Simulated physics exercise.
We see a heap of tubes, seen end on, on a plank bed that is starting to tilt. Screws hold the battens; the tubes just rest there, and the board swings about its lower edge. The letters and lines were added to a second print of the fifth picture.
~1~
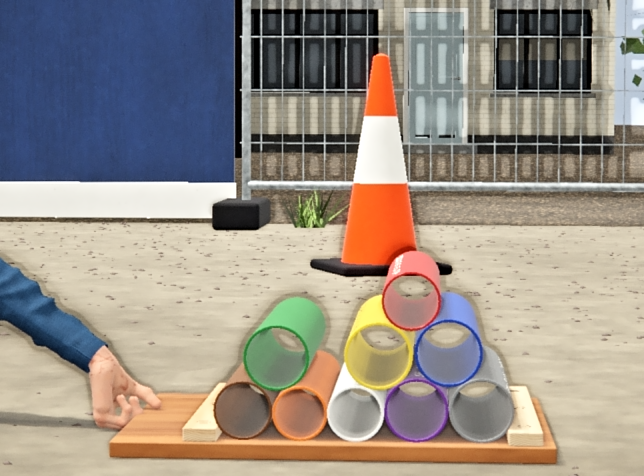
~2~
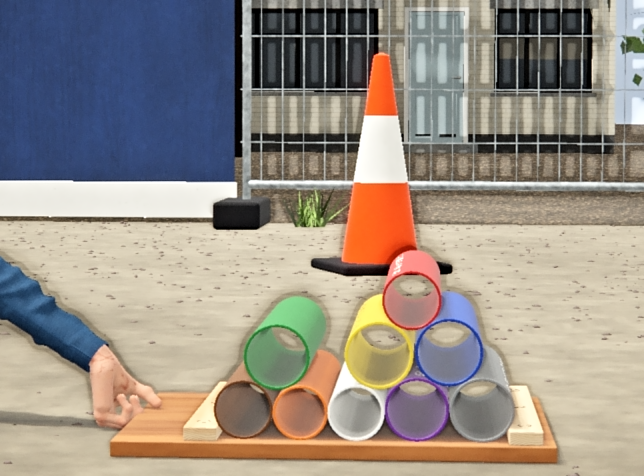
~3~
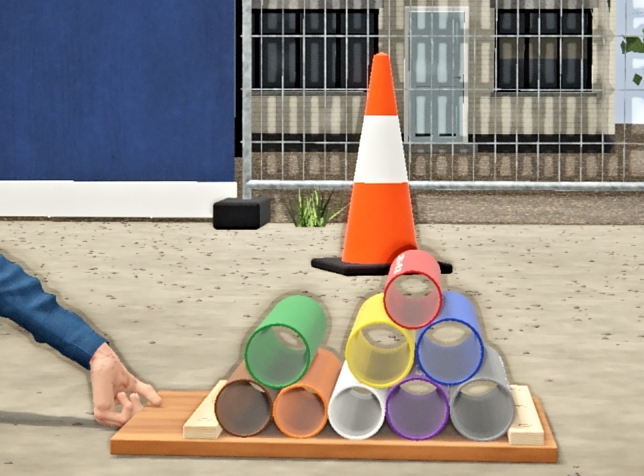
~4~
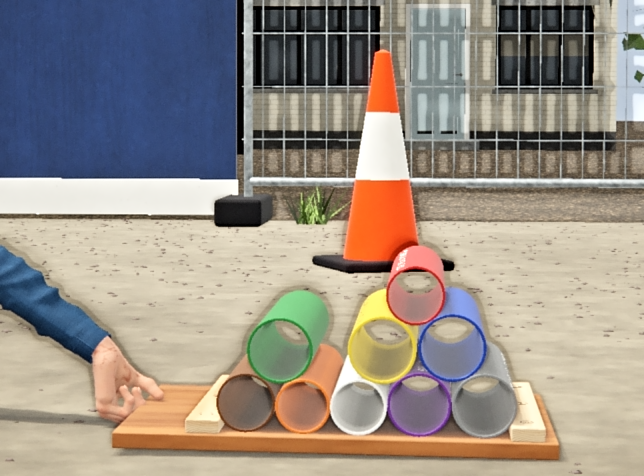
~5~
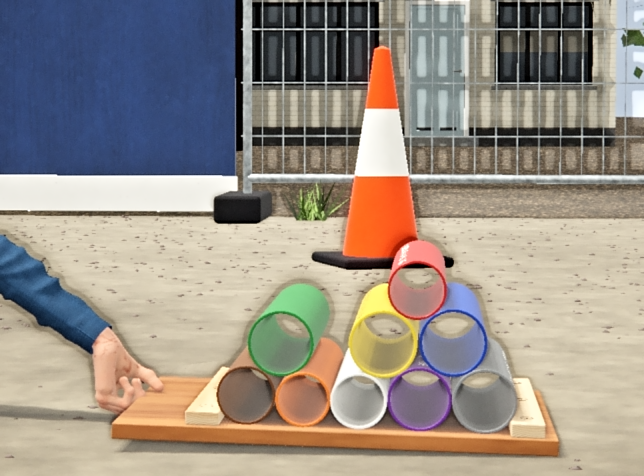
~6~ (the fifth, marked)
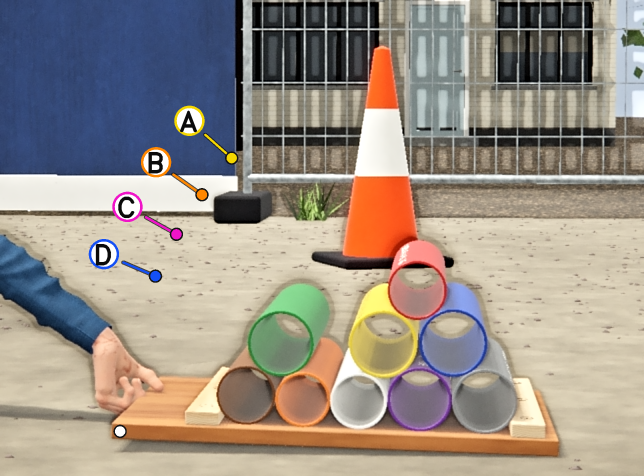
A board stacked with coloured tubes tilts slightly as a hand lifts its left end.
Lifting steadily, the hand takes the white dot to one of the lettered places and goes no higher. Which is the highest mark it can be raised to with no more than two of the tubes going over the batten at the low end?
No higher than D.
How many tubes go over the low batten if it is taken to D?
With D, none.
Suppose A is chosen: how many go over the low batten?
The count is nine.
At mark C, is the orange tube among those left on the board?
The orange tube: Yes.
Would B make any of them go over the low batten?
Yes, at B.
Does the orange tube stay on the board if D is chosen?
Yes.
On the marked copy, A at (232, 158); B at (202, 195); C at (177, 234); D at (155, 276); the white dot at (120, 431).
With D. Early on, board at 15°.
Further on, board at 23°.
At the end, board at 23°, none over the low batten.
As for the rest, A nine over the low batten; B nine over the low batten; C four over the low batten (green, yellow, blue, red).
